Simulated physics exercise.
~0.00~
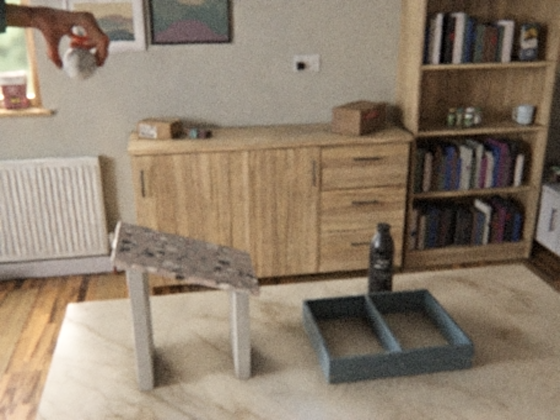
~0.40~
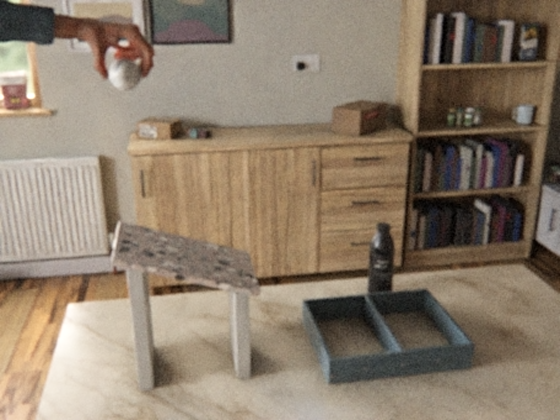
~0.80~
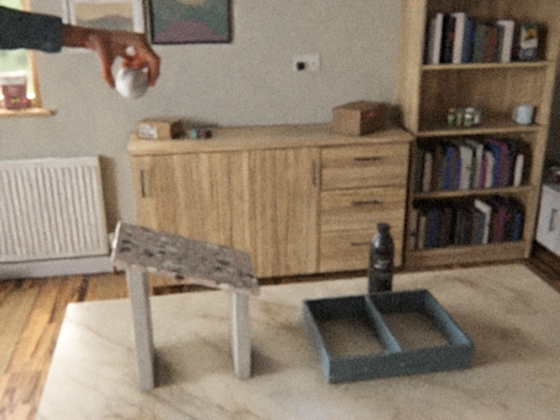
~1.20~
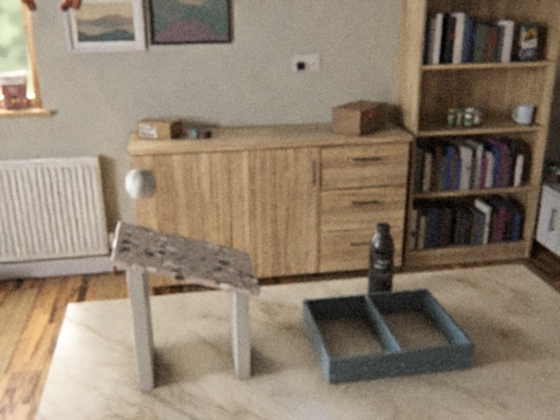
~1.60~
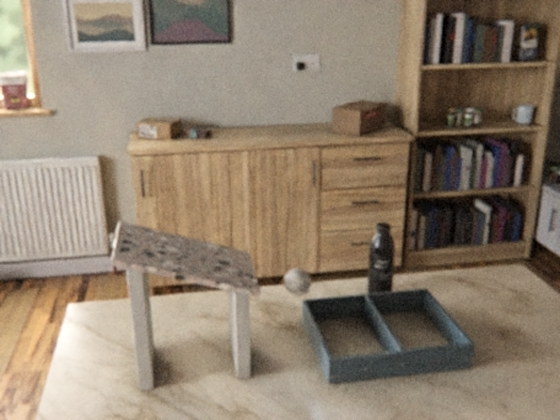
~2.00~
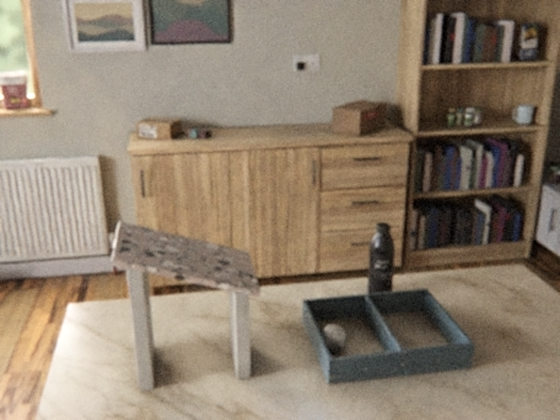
On a table, a hand drops a white ball, which lands in the tray's nearer bay.
